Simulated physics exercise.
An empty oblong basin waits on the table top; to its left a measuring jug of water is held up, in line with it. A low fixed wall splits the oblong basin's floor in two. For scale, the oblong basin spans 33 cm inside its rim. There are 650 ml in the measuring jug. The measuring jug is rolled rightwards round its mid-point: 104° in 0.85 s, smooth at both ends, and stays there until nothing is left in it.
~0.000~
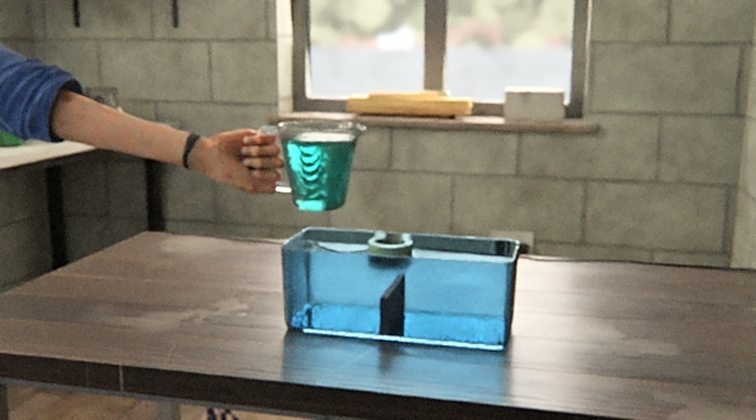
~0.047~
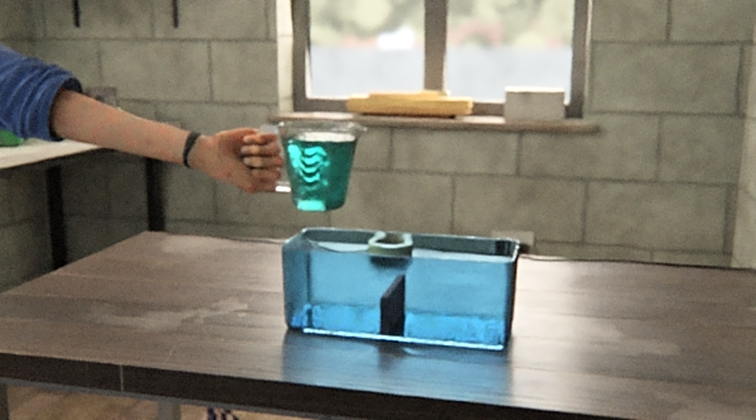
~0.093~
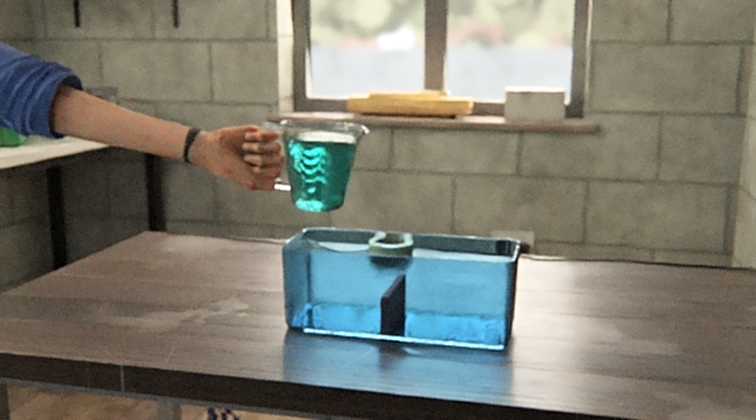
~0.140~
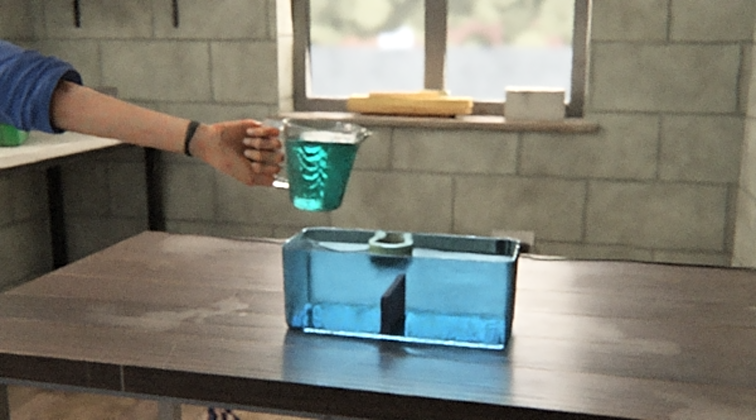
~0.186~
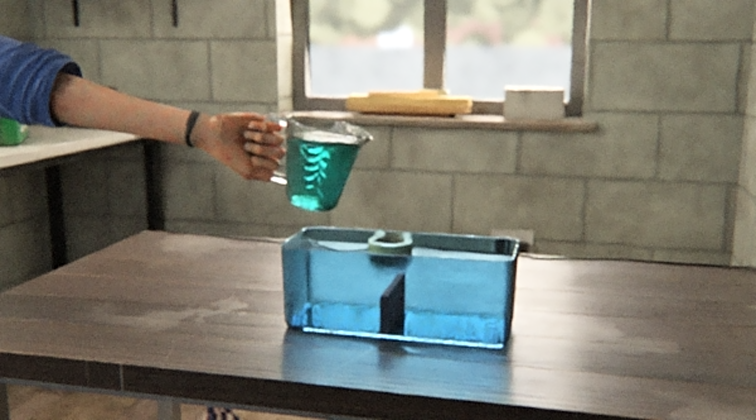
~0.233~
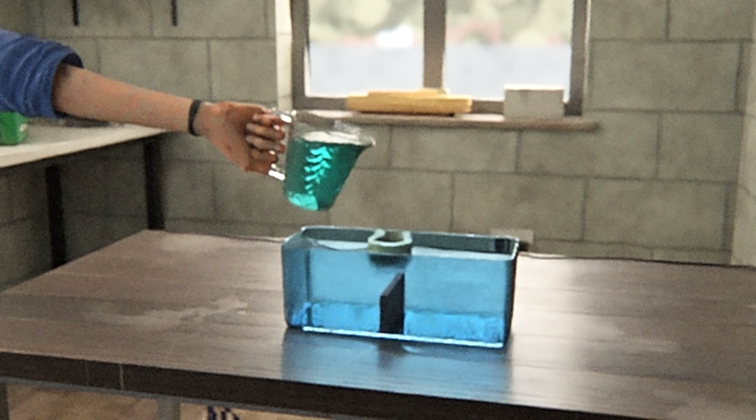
Above a glass basin on a table, a hand gradually tilts a measuring jug rightwards.
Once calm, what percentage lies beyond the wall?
The far part has some 70 per cent.
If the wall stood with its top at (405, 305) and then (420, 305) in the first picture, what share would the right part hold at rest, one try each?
First 60, then 20 per cent.
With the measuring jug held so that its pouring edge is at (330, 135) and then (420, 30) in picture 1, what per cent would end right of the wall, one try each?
In turn about 5 and 80 per cent.
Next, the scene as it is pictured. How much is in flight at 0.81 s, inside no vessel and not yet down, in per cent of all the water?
Near 10 in a hundred.
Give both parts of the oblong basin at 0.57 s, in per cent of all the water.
Some 0 per cent left and 14 right.
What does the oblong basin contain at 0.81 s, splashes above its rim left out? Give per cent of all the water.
About 76 per cent.
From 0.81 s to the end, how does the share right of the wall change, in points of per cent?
The share moves up, by some 10 per cent.
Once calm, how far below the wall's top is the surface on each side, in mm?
Left about 48 mm, right about 38 mm.
By 0.57 s the tilt is 78° and 65 per cent is still to pour, 0 is left of the wall and 14 right of it.
By 0.81 s the tilt is 104° and 13 per cent is still to pour, 16 is left of the wall and 60 right of it.
By 1.07 s the tilt is 104° and 0 per cent is still to pour, 29 is left of the wall and 70 right of it.
By 1.35 s the tilt is 104° and 0 per cent is still to pour, 30 is left of the wall and 70 right of it.
At rest 30 per cent lies left of the wall, 70 right of it and 1 outside.
